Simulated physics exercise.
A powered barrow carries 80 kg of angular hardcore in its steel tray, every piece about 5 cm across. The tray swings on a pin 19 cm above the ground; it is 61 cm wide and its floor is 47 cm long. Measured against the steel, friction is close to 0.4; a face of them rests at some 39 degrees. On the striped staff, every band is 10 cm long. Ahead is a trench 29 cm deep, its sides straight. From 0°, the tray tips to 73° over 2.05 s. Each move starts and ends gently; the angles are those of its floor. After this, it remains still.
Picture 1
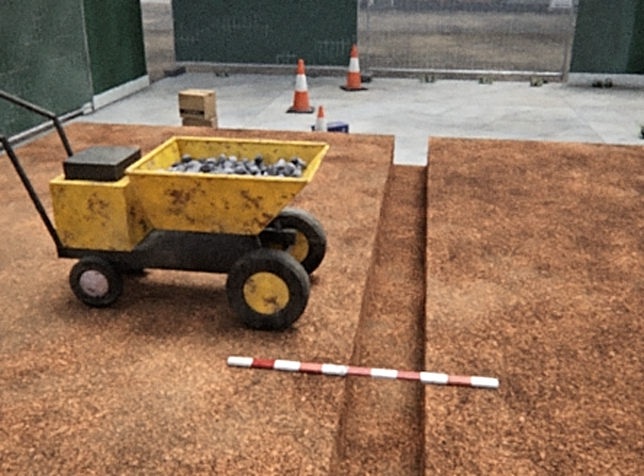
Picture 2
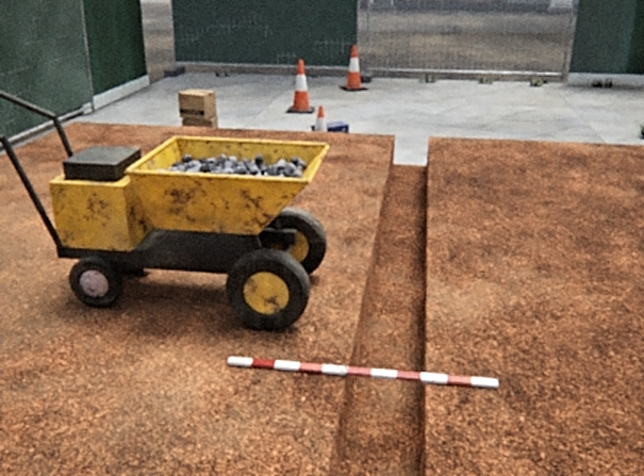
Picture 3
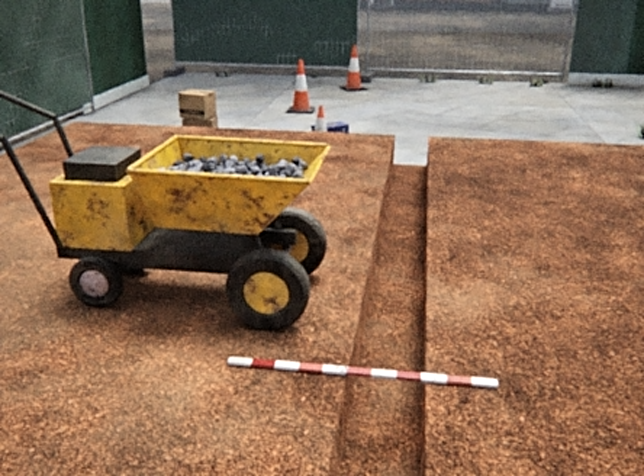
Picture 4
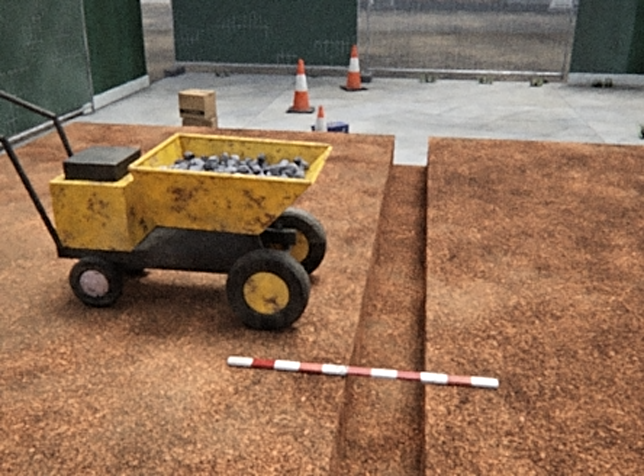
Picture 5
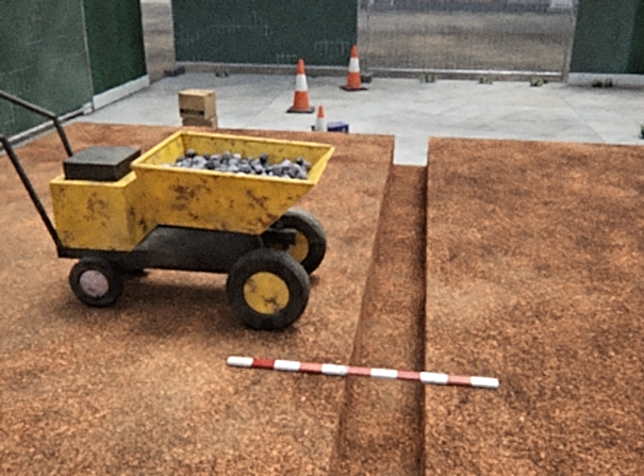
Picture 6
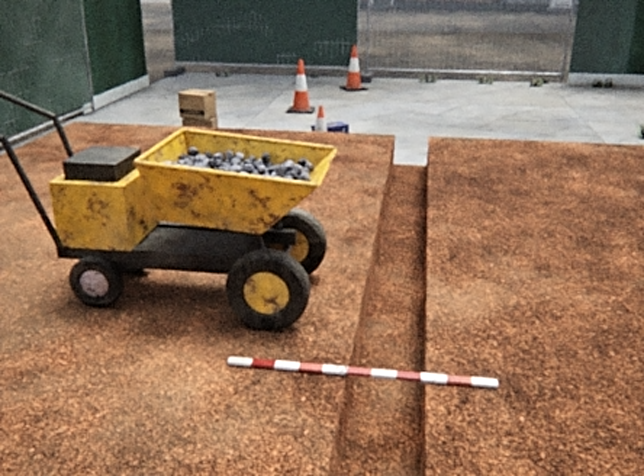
On a patch of reddish-brown ground before grey paving, green hoardings and mesh fencing, a fixed view looks slightly down from the side. A yellow barrow with a black chassis and a tray of grey stones stands at left, beside a narrow straight trench, with a red-and-white staff across it and orange cones behind. The tray slowly tilts slightly, its left end rising, while everything else stays still.
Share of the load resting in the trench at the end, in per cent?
70 per cent.
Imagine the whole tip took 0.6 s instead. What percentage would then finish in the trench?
Around 40 per cent would end in the trench.
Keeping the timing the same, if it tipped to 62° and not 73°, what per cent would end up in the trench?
Roughly 50 per cent would end in the trench.
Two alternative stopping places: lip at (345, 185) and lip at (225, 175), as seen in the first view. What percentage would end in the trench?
I'd say some 10 per cent and some 60 per cent.
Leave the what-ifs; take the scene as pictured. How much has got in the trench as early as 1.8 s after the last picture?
Around 30 per cent of it.
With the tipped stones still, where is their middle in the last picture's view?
I'd put it close to (411, 342).
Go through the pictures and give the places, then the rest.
The tray is at 0°, its lip at (308, 182); the top of the load is at (263, 164), in the first frame.
The tray is at 0°, its lip at (308, 182); the top of the load is at (252, 165), in the second frame.
Lip at (310, 182), floor tilted 1°, highest stones at (252, 164), in the third frame.
The tray is at 2°, its lip at (312, 183); the top of the load is at (248, 165), in the fourth frame.
Lip at (314, 184), floor tilted 3°, highest stones at (250, 165), in the fifth frame.
The tray is at 5°, its lip at (318, 186); the top of the load is at (219, 162), in the sixth frame.
Then, 1.2 s after the last picture the floor is at 62°, 100 % in the tray; the foremost stones are at (384, 252).
Then, 1.8 s after the last picture the floor is at 73°, 50 % in the tray, 30 % in the trench, 20 % past the trench; the foremost stones are at (476, 300).
Then, 2.2 s after the last picture the floor is at 73°, 20 % in the tray, 48 % in the trench, 32 % past the trench; the foremost stones are at (517, 310).
Then, 4.1 s after the last picture the floor is at 73°, 0 % in the tray, 70 % in the trench, 30 % past the trench; the foremost stones are at (521, 299).
